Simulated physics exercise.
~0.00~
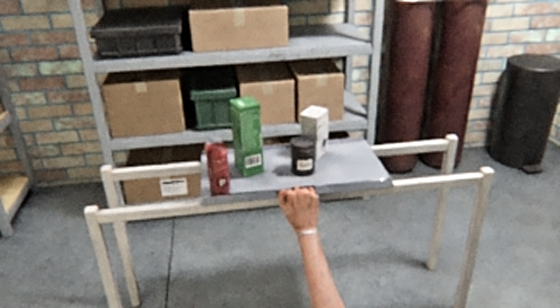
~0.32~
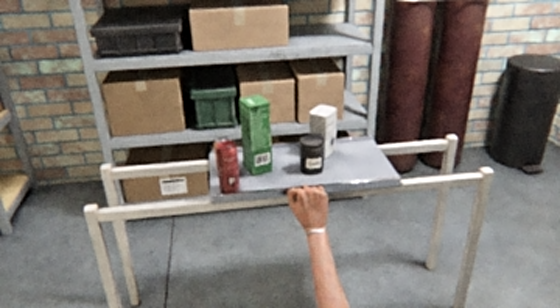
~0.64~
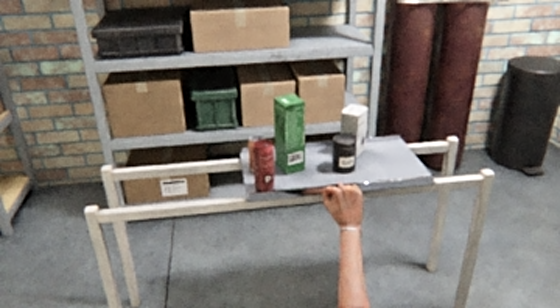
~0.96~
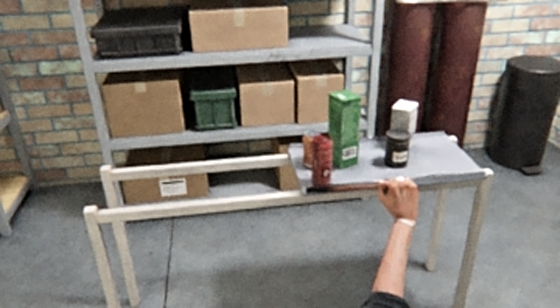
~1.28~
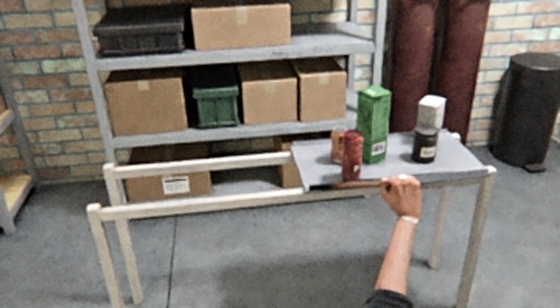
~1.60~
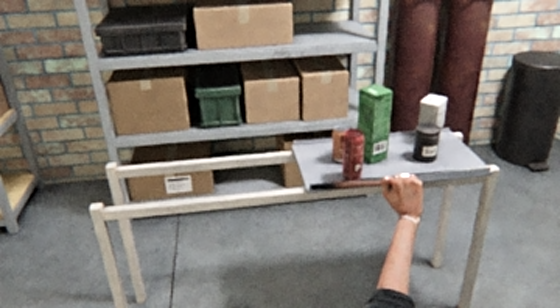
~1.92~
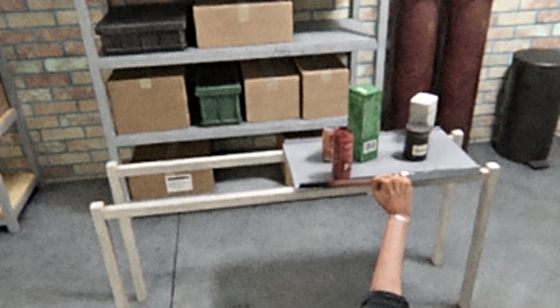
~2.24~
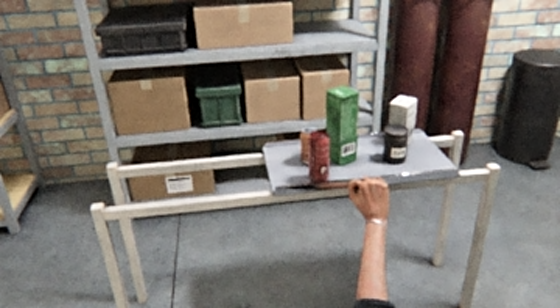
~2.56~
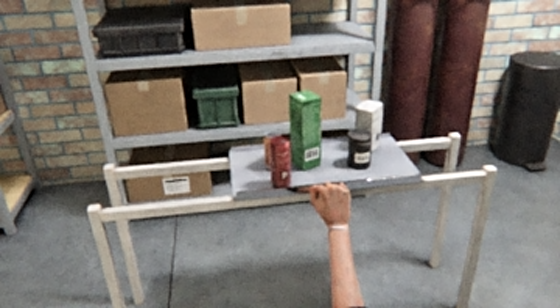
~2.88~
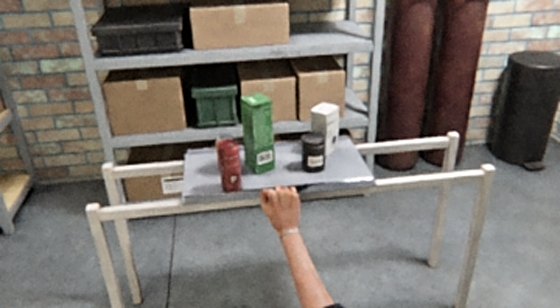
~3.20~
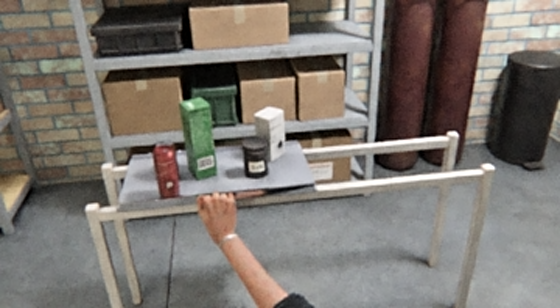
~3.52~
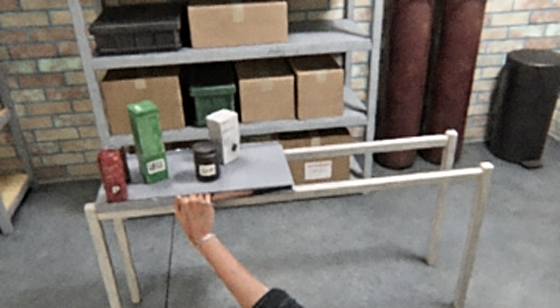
A hand slides a tray of upright containers right, pauses, then slides it far left.
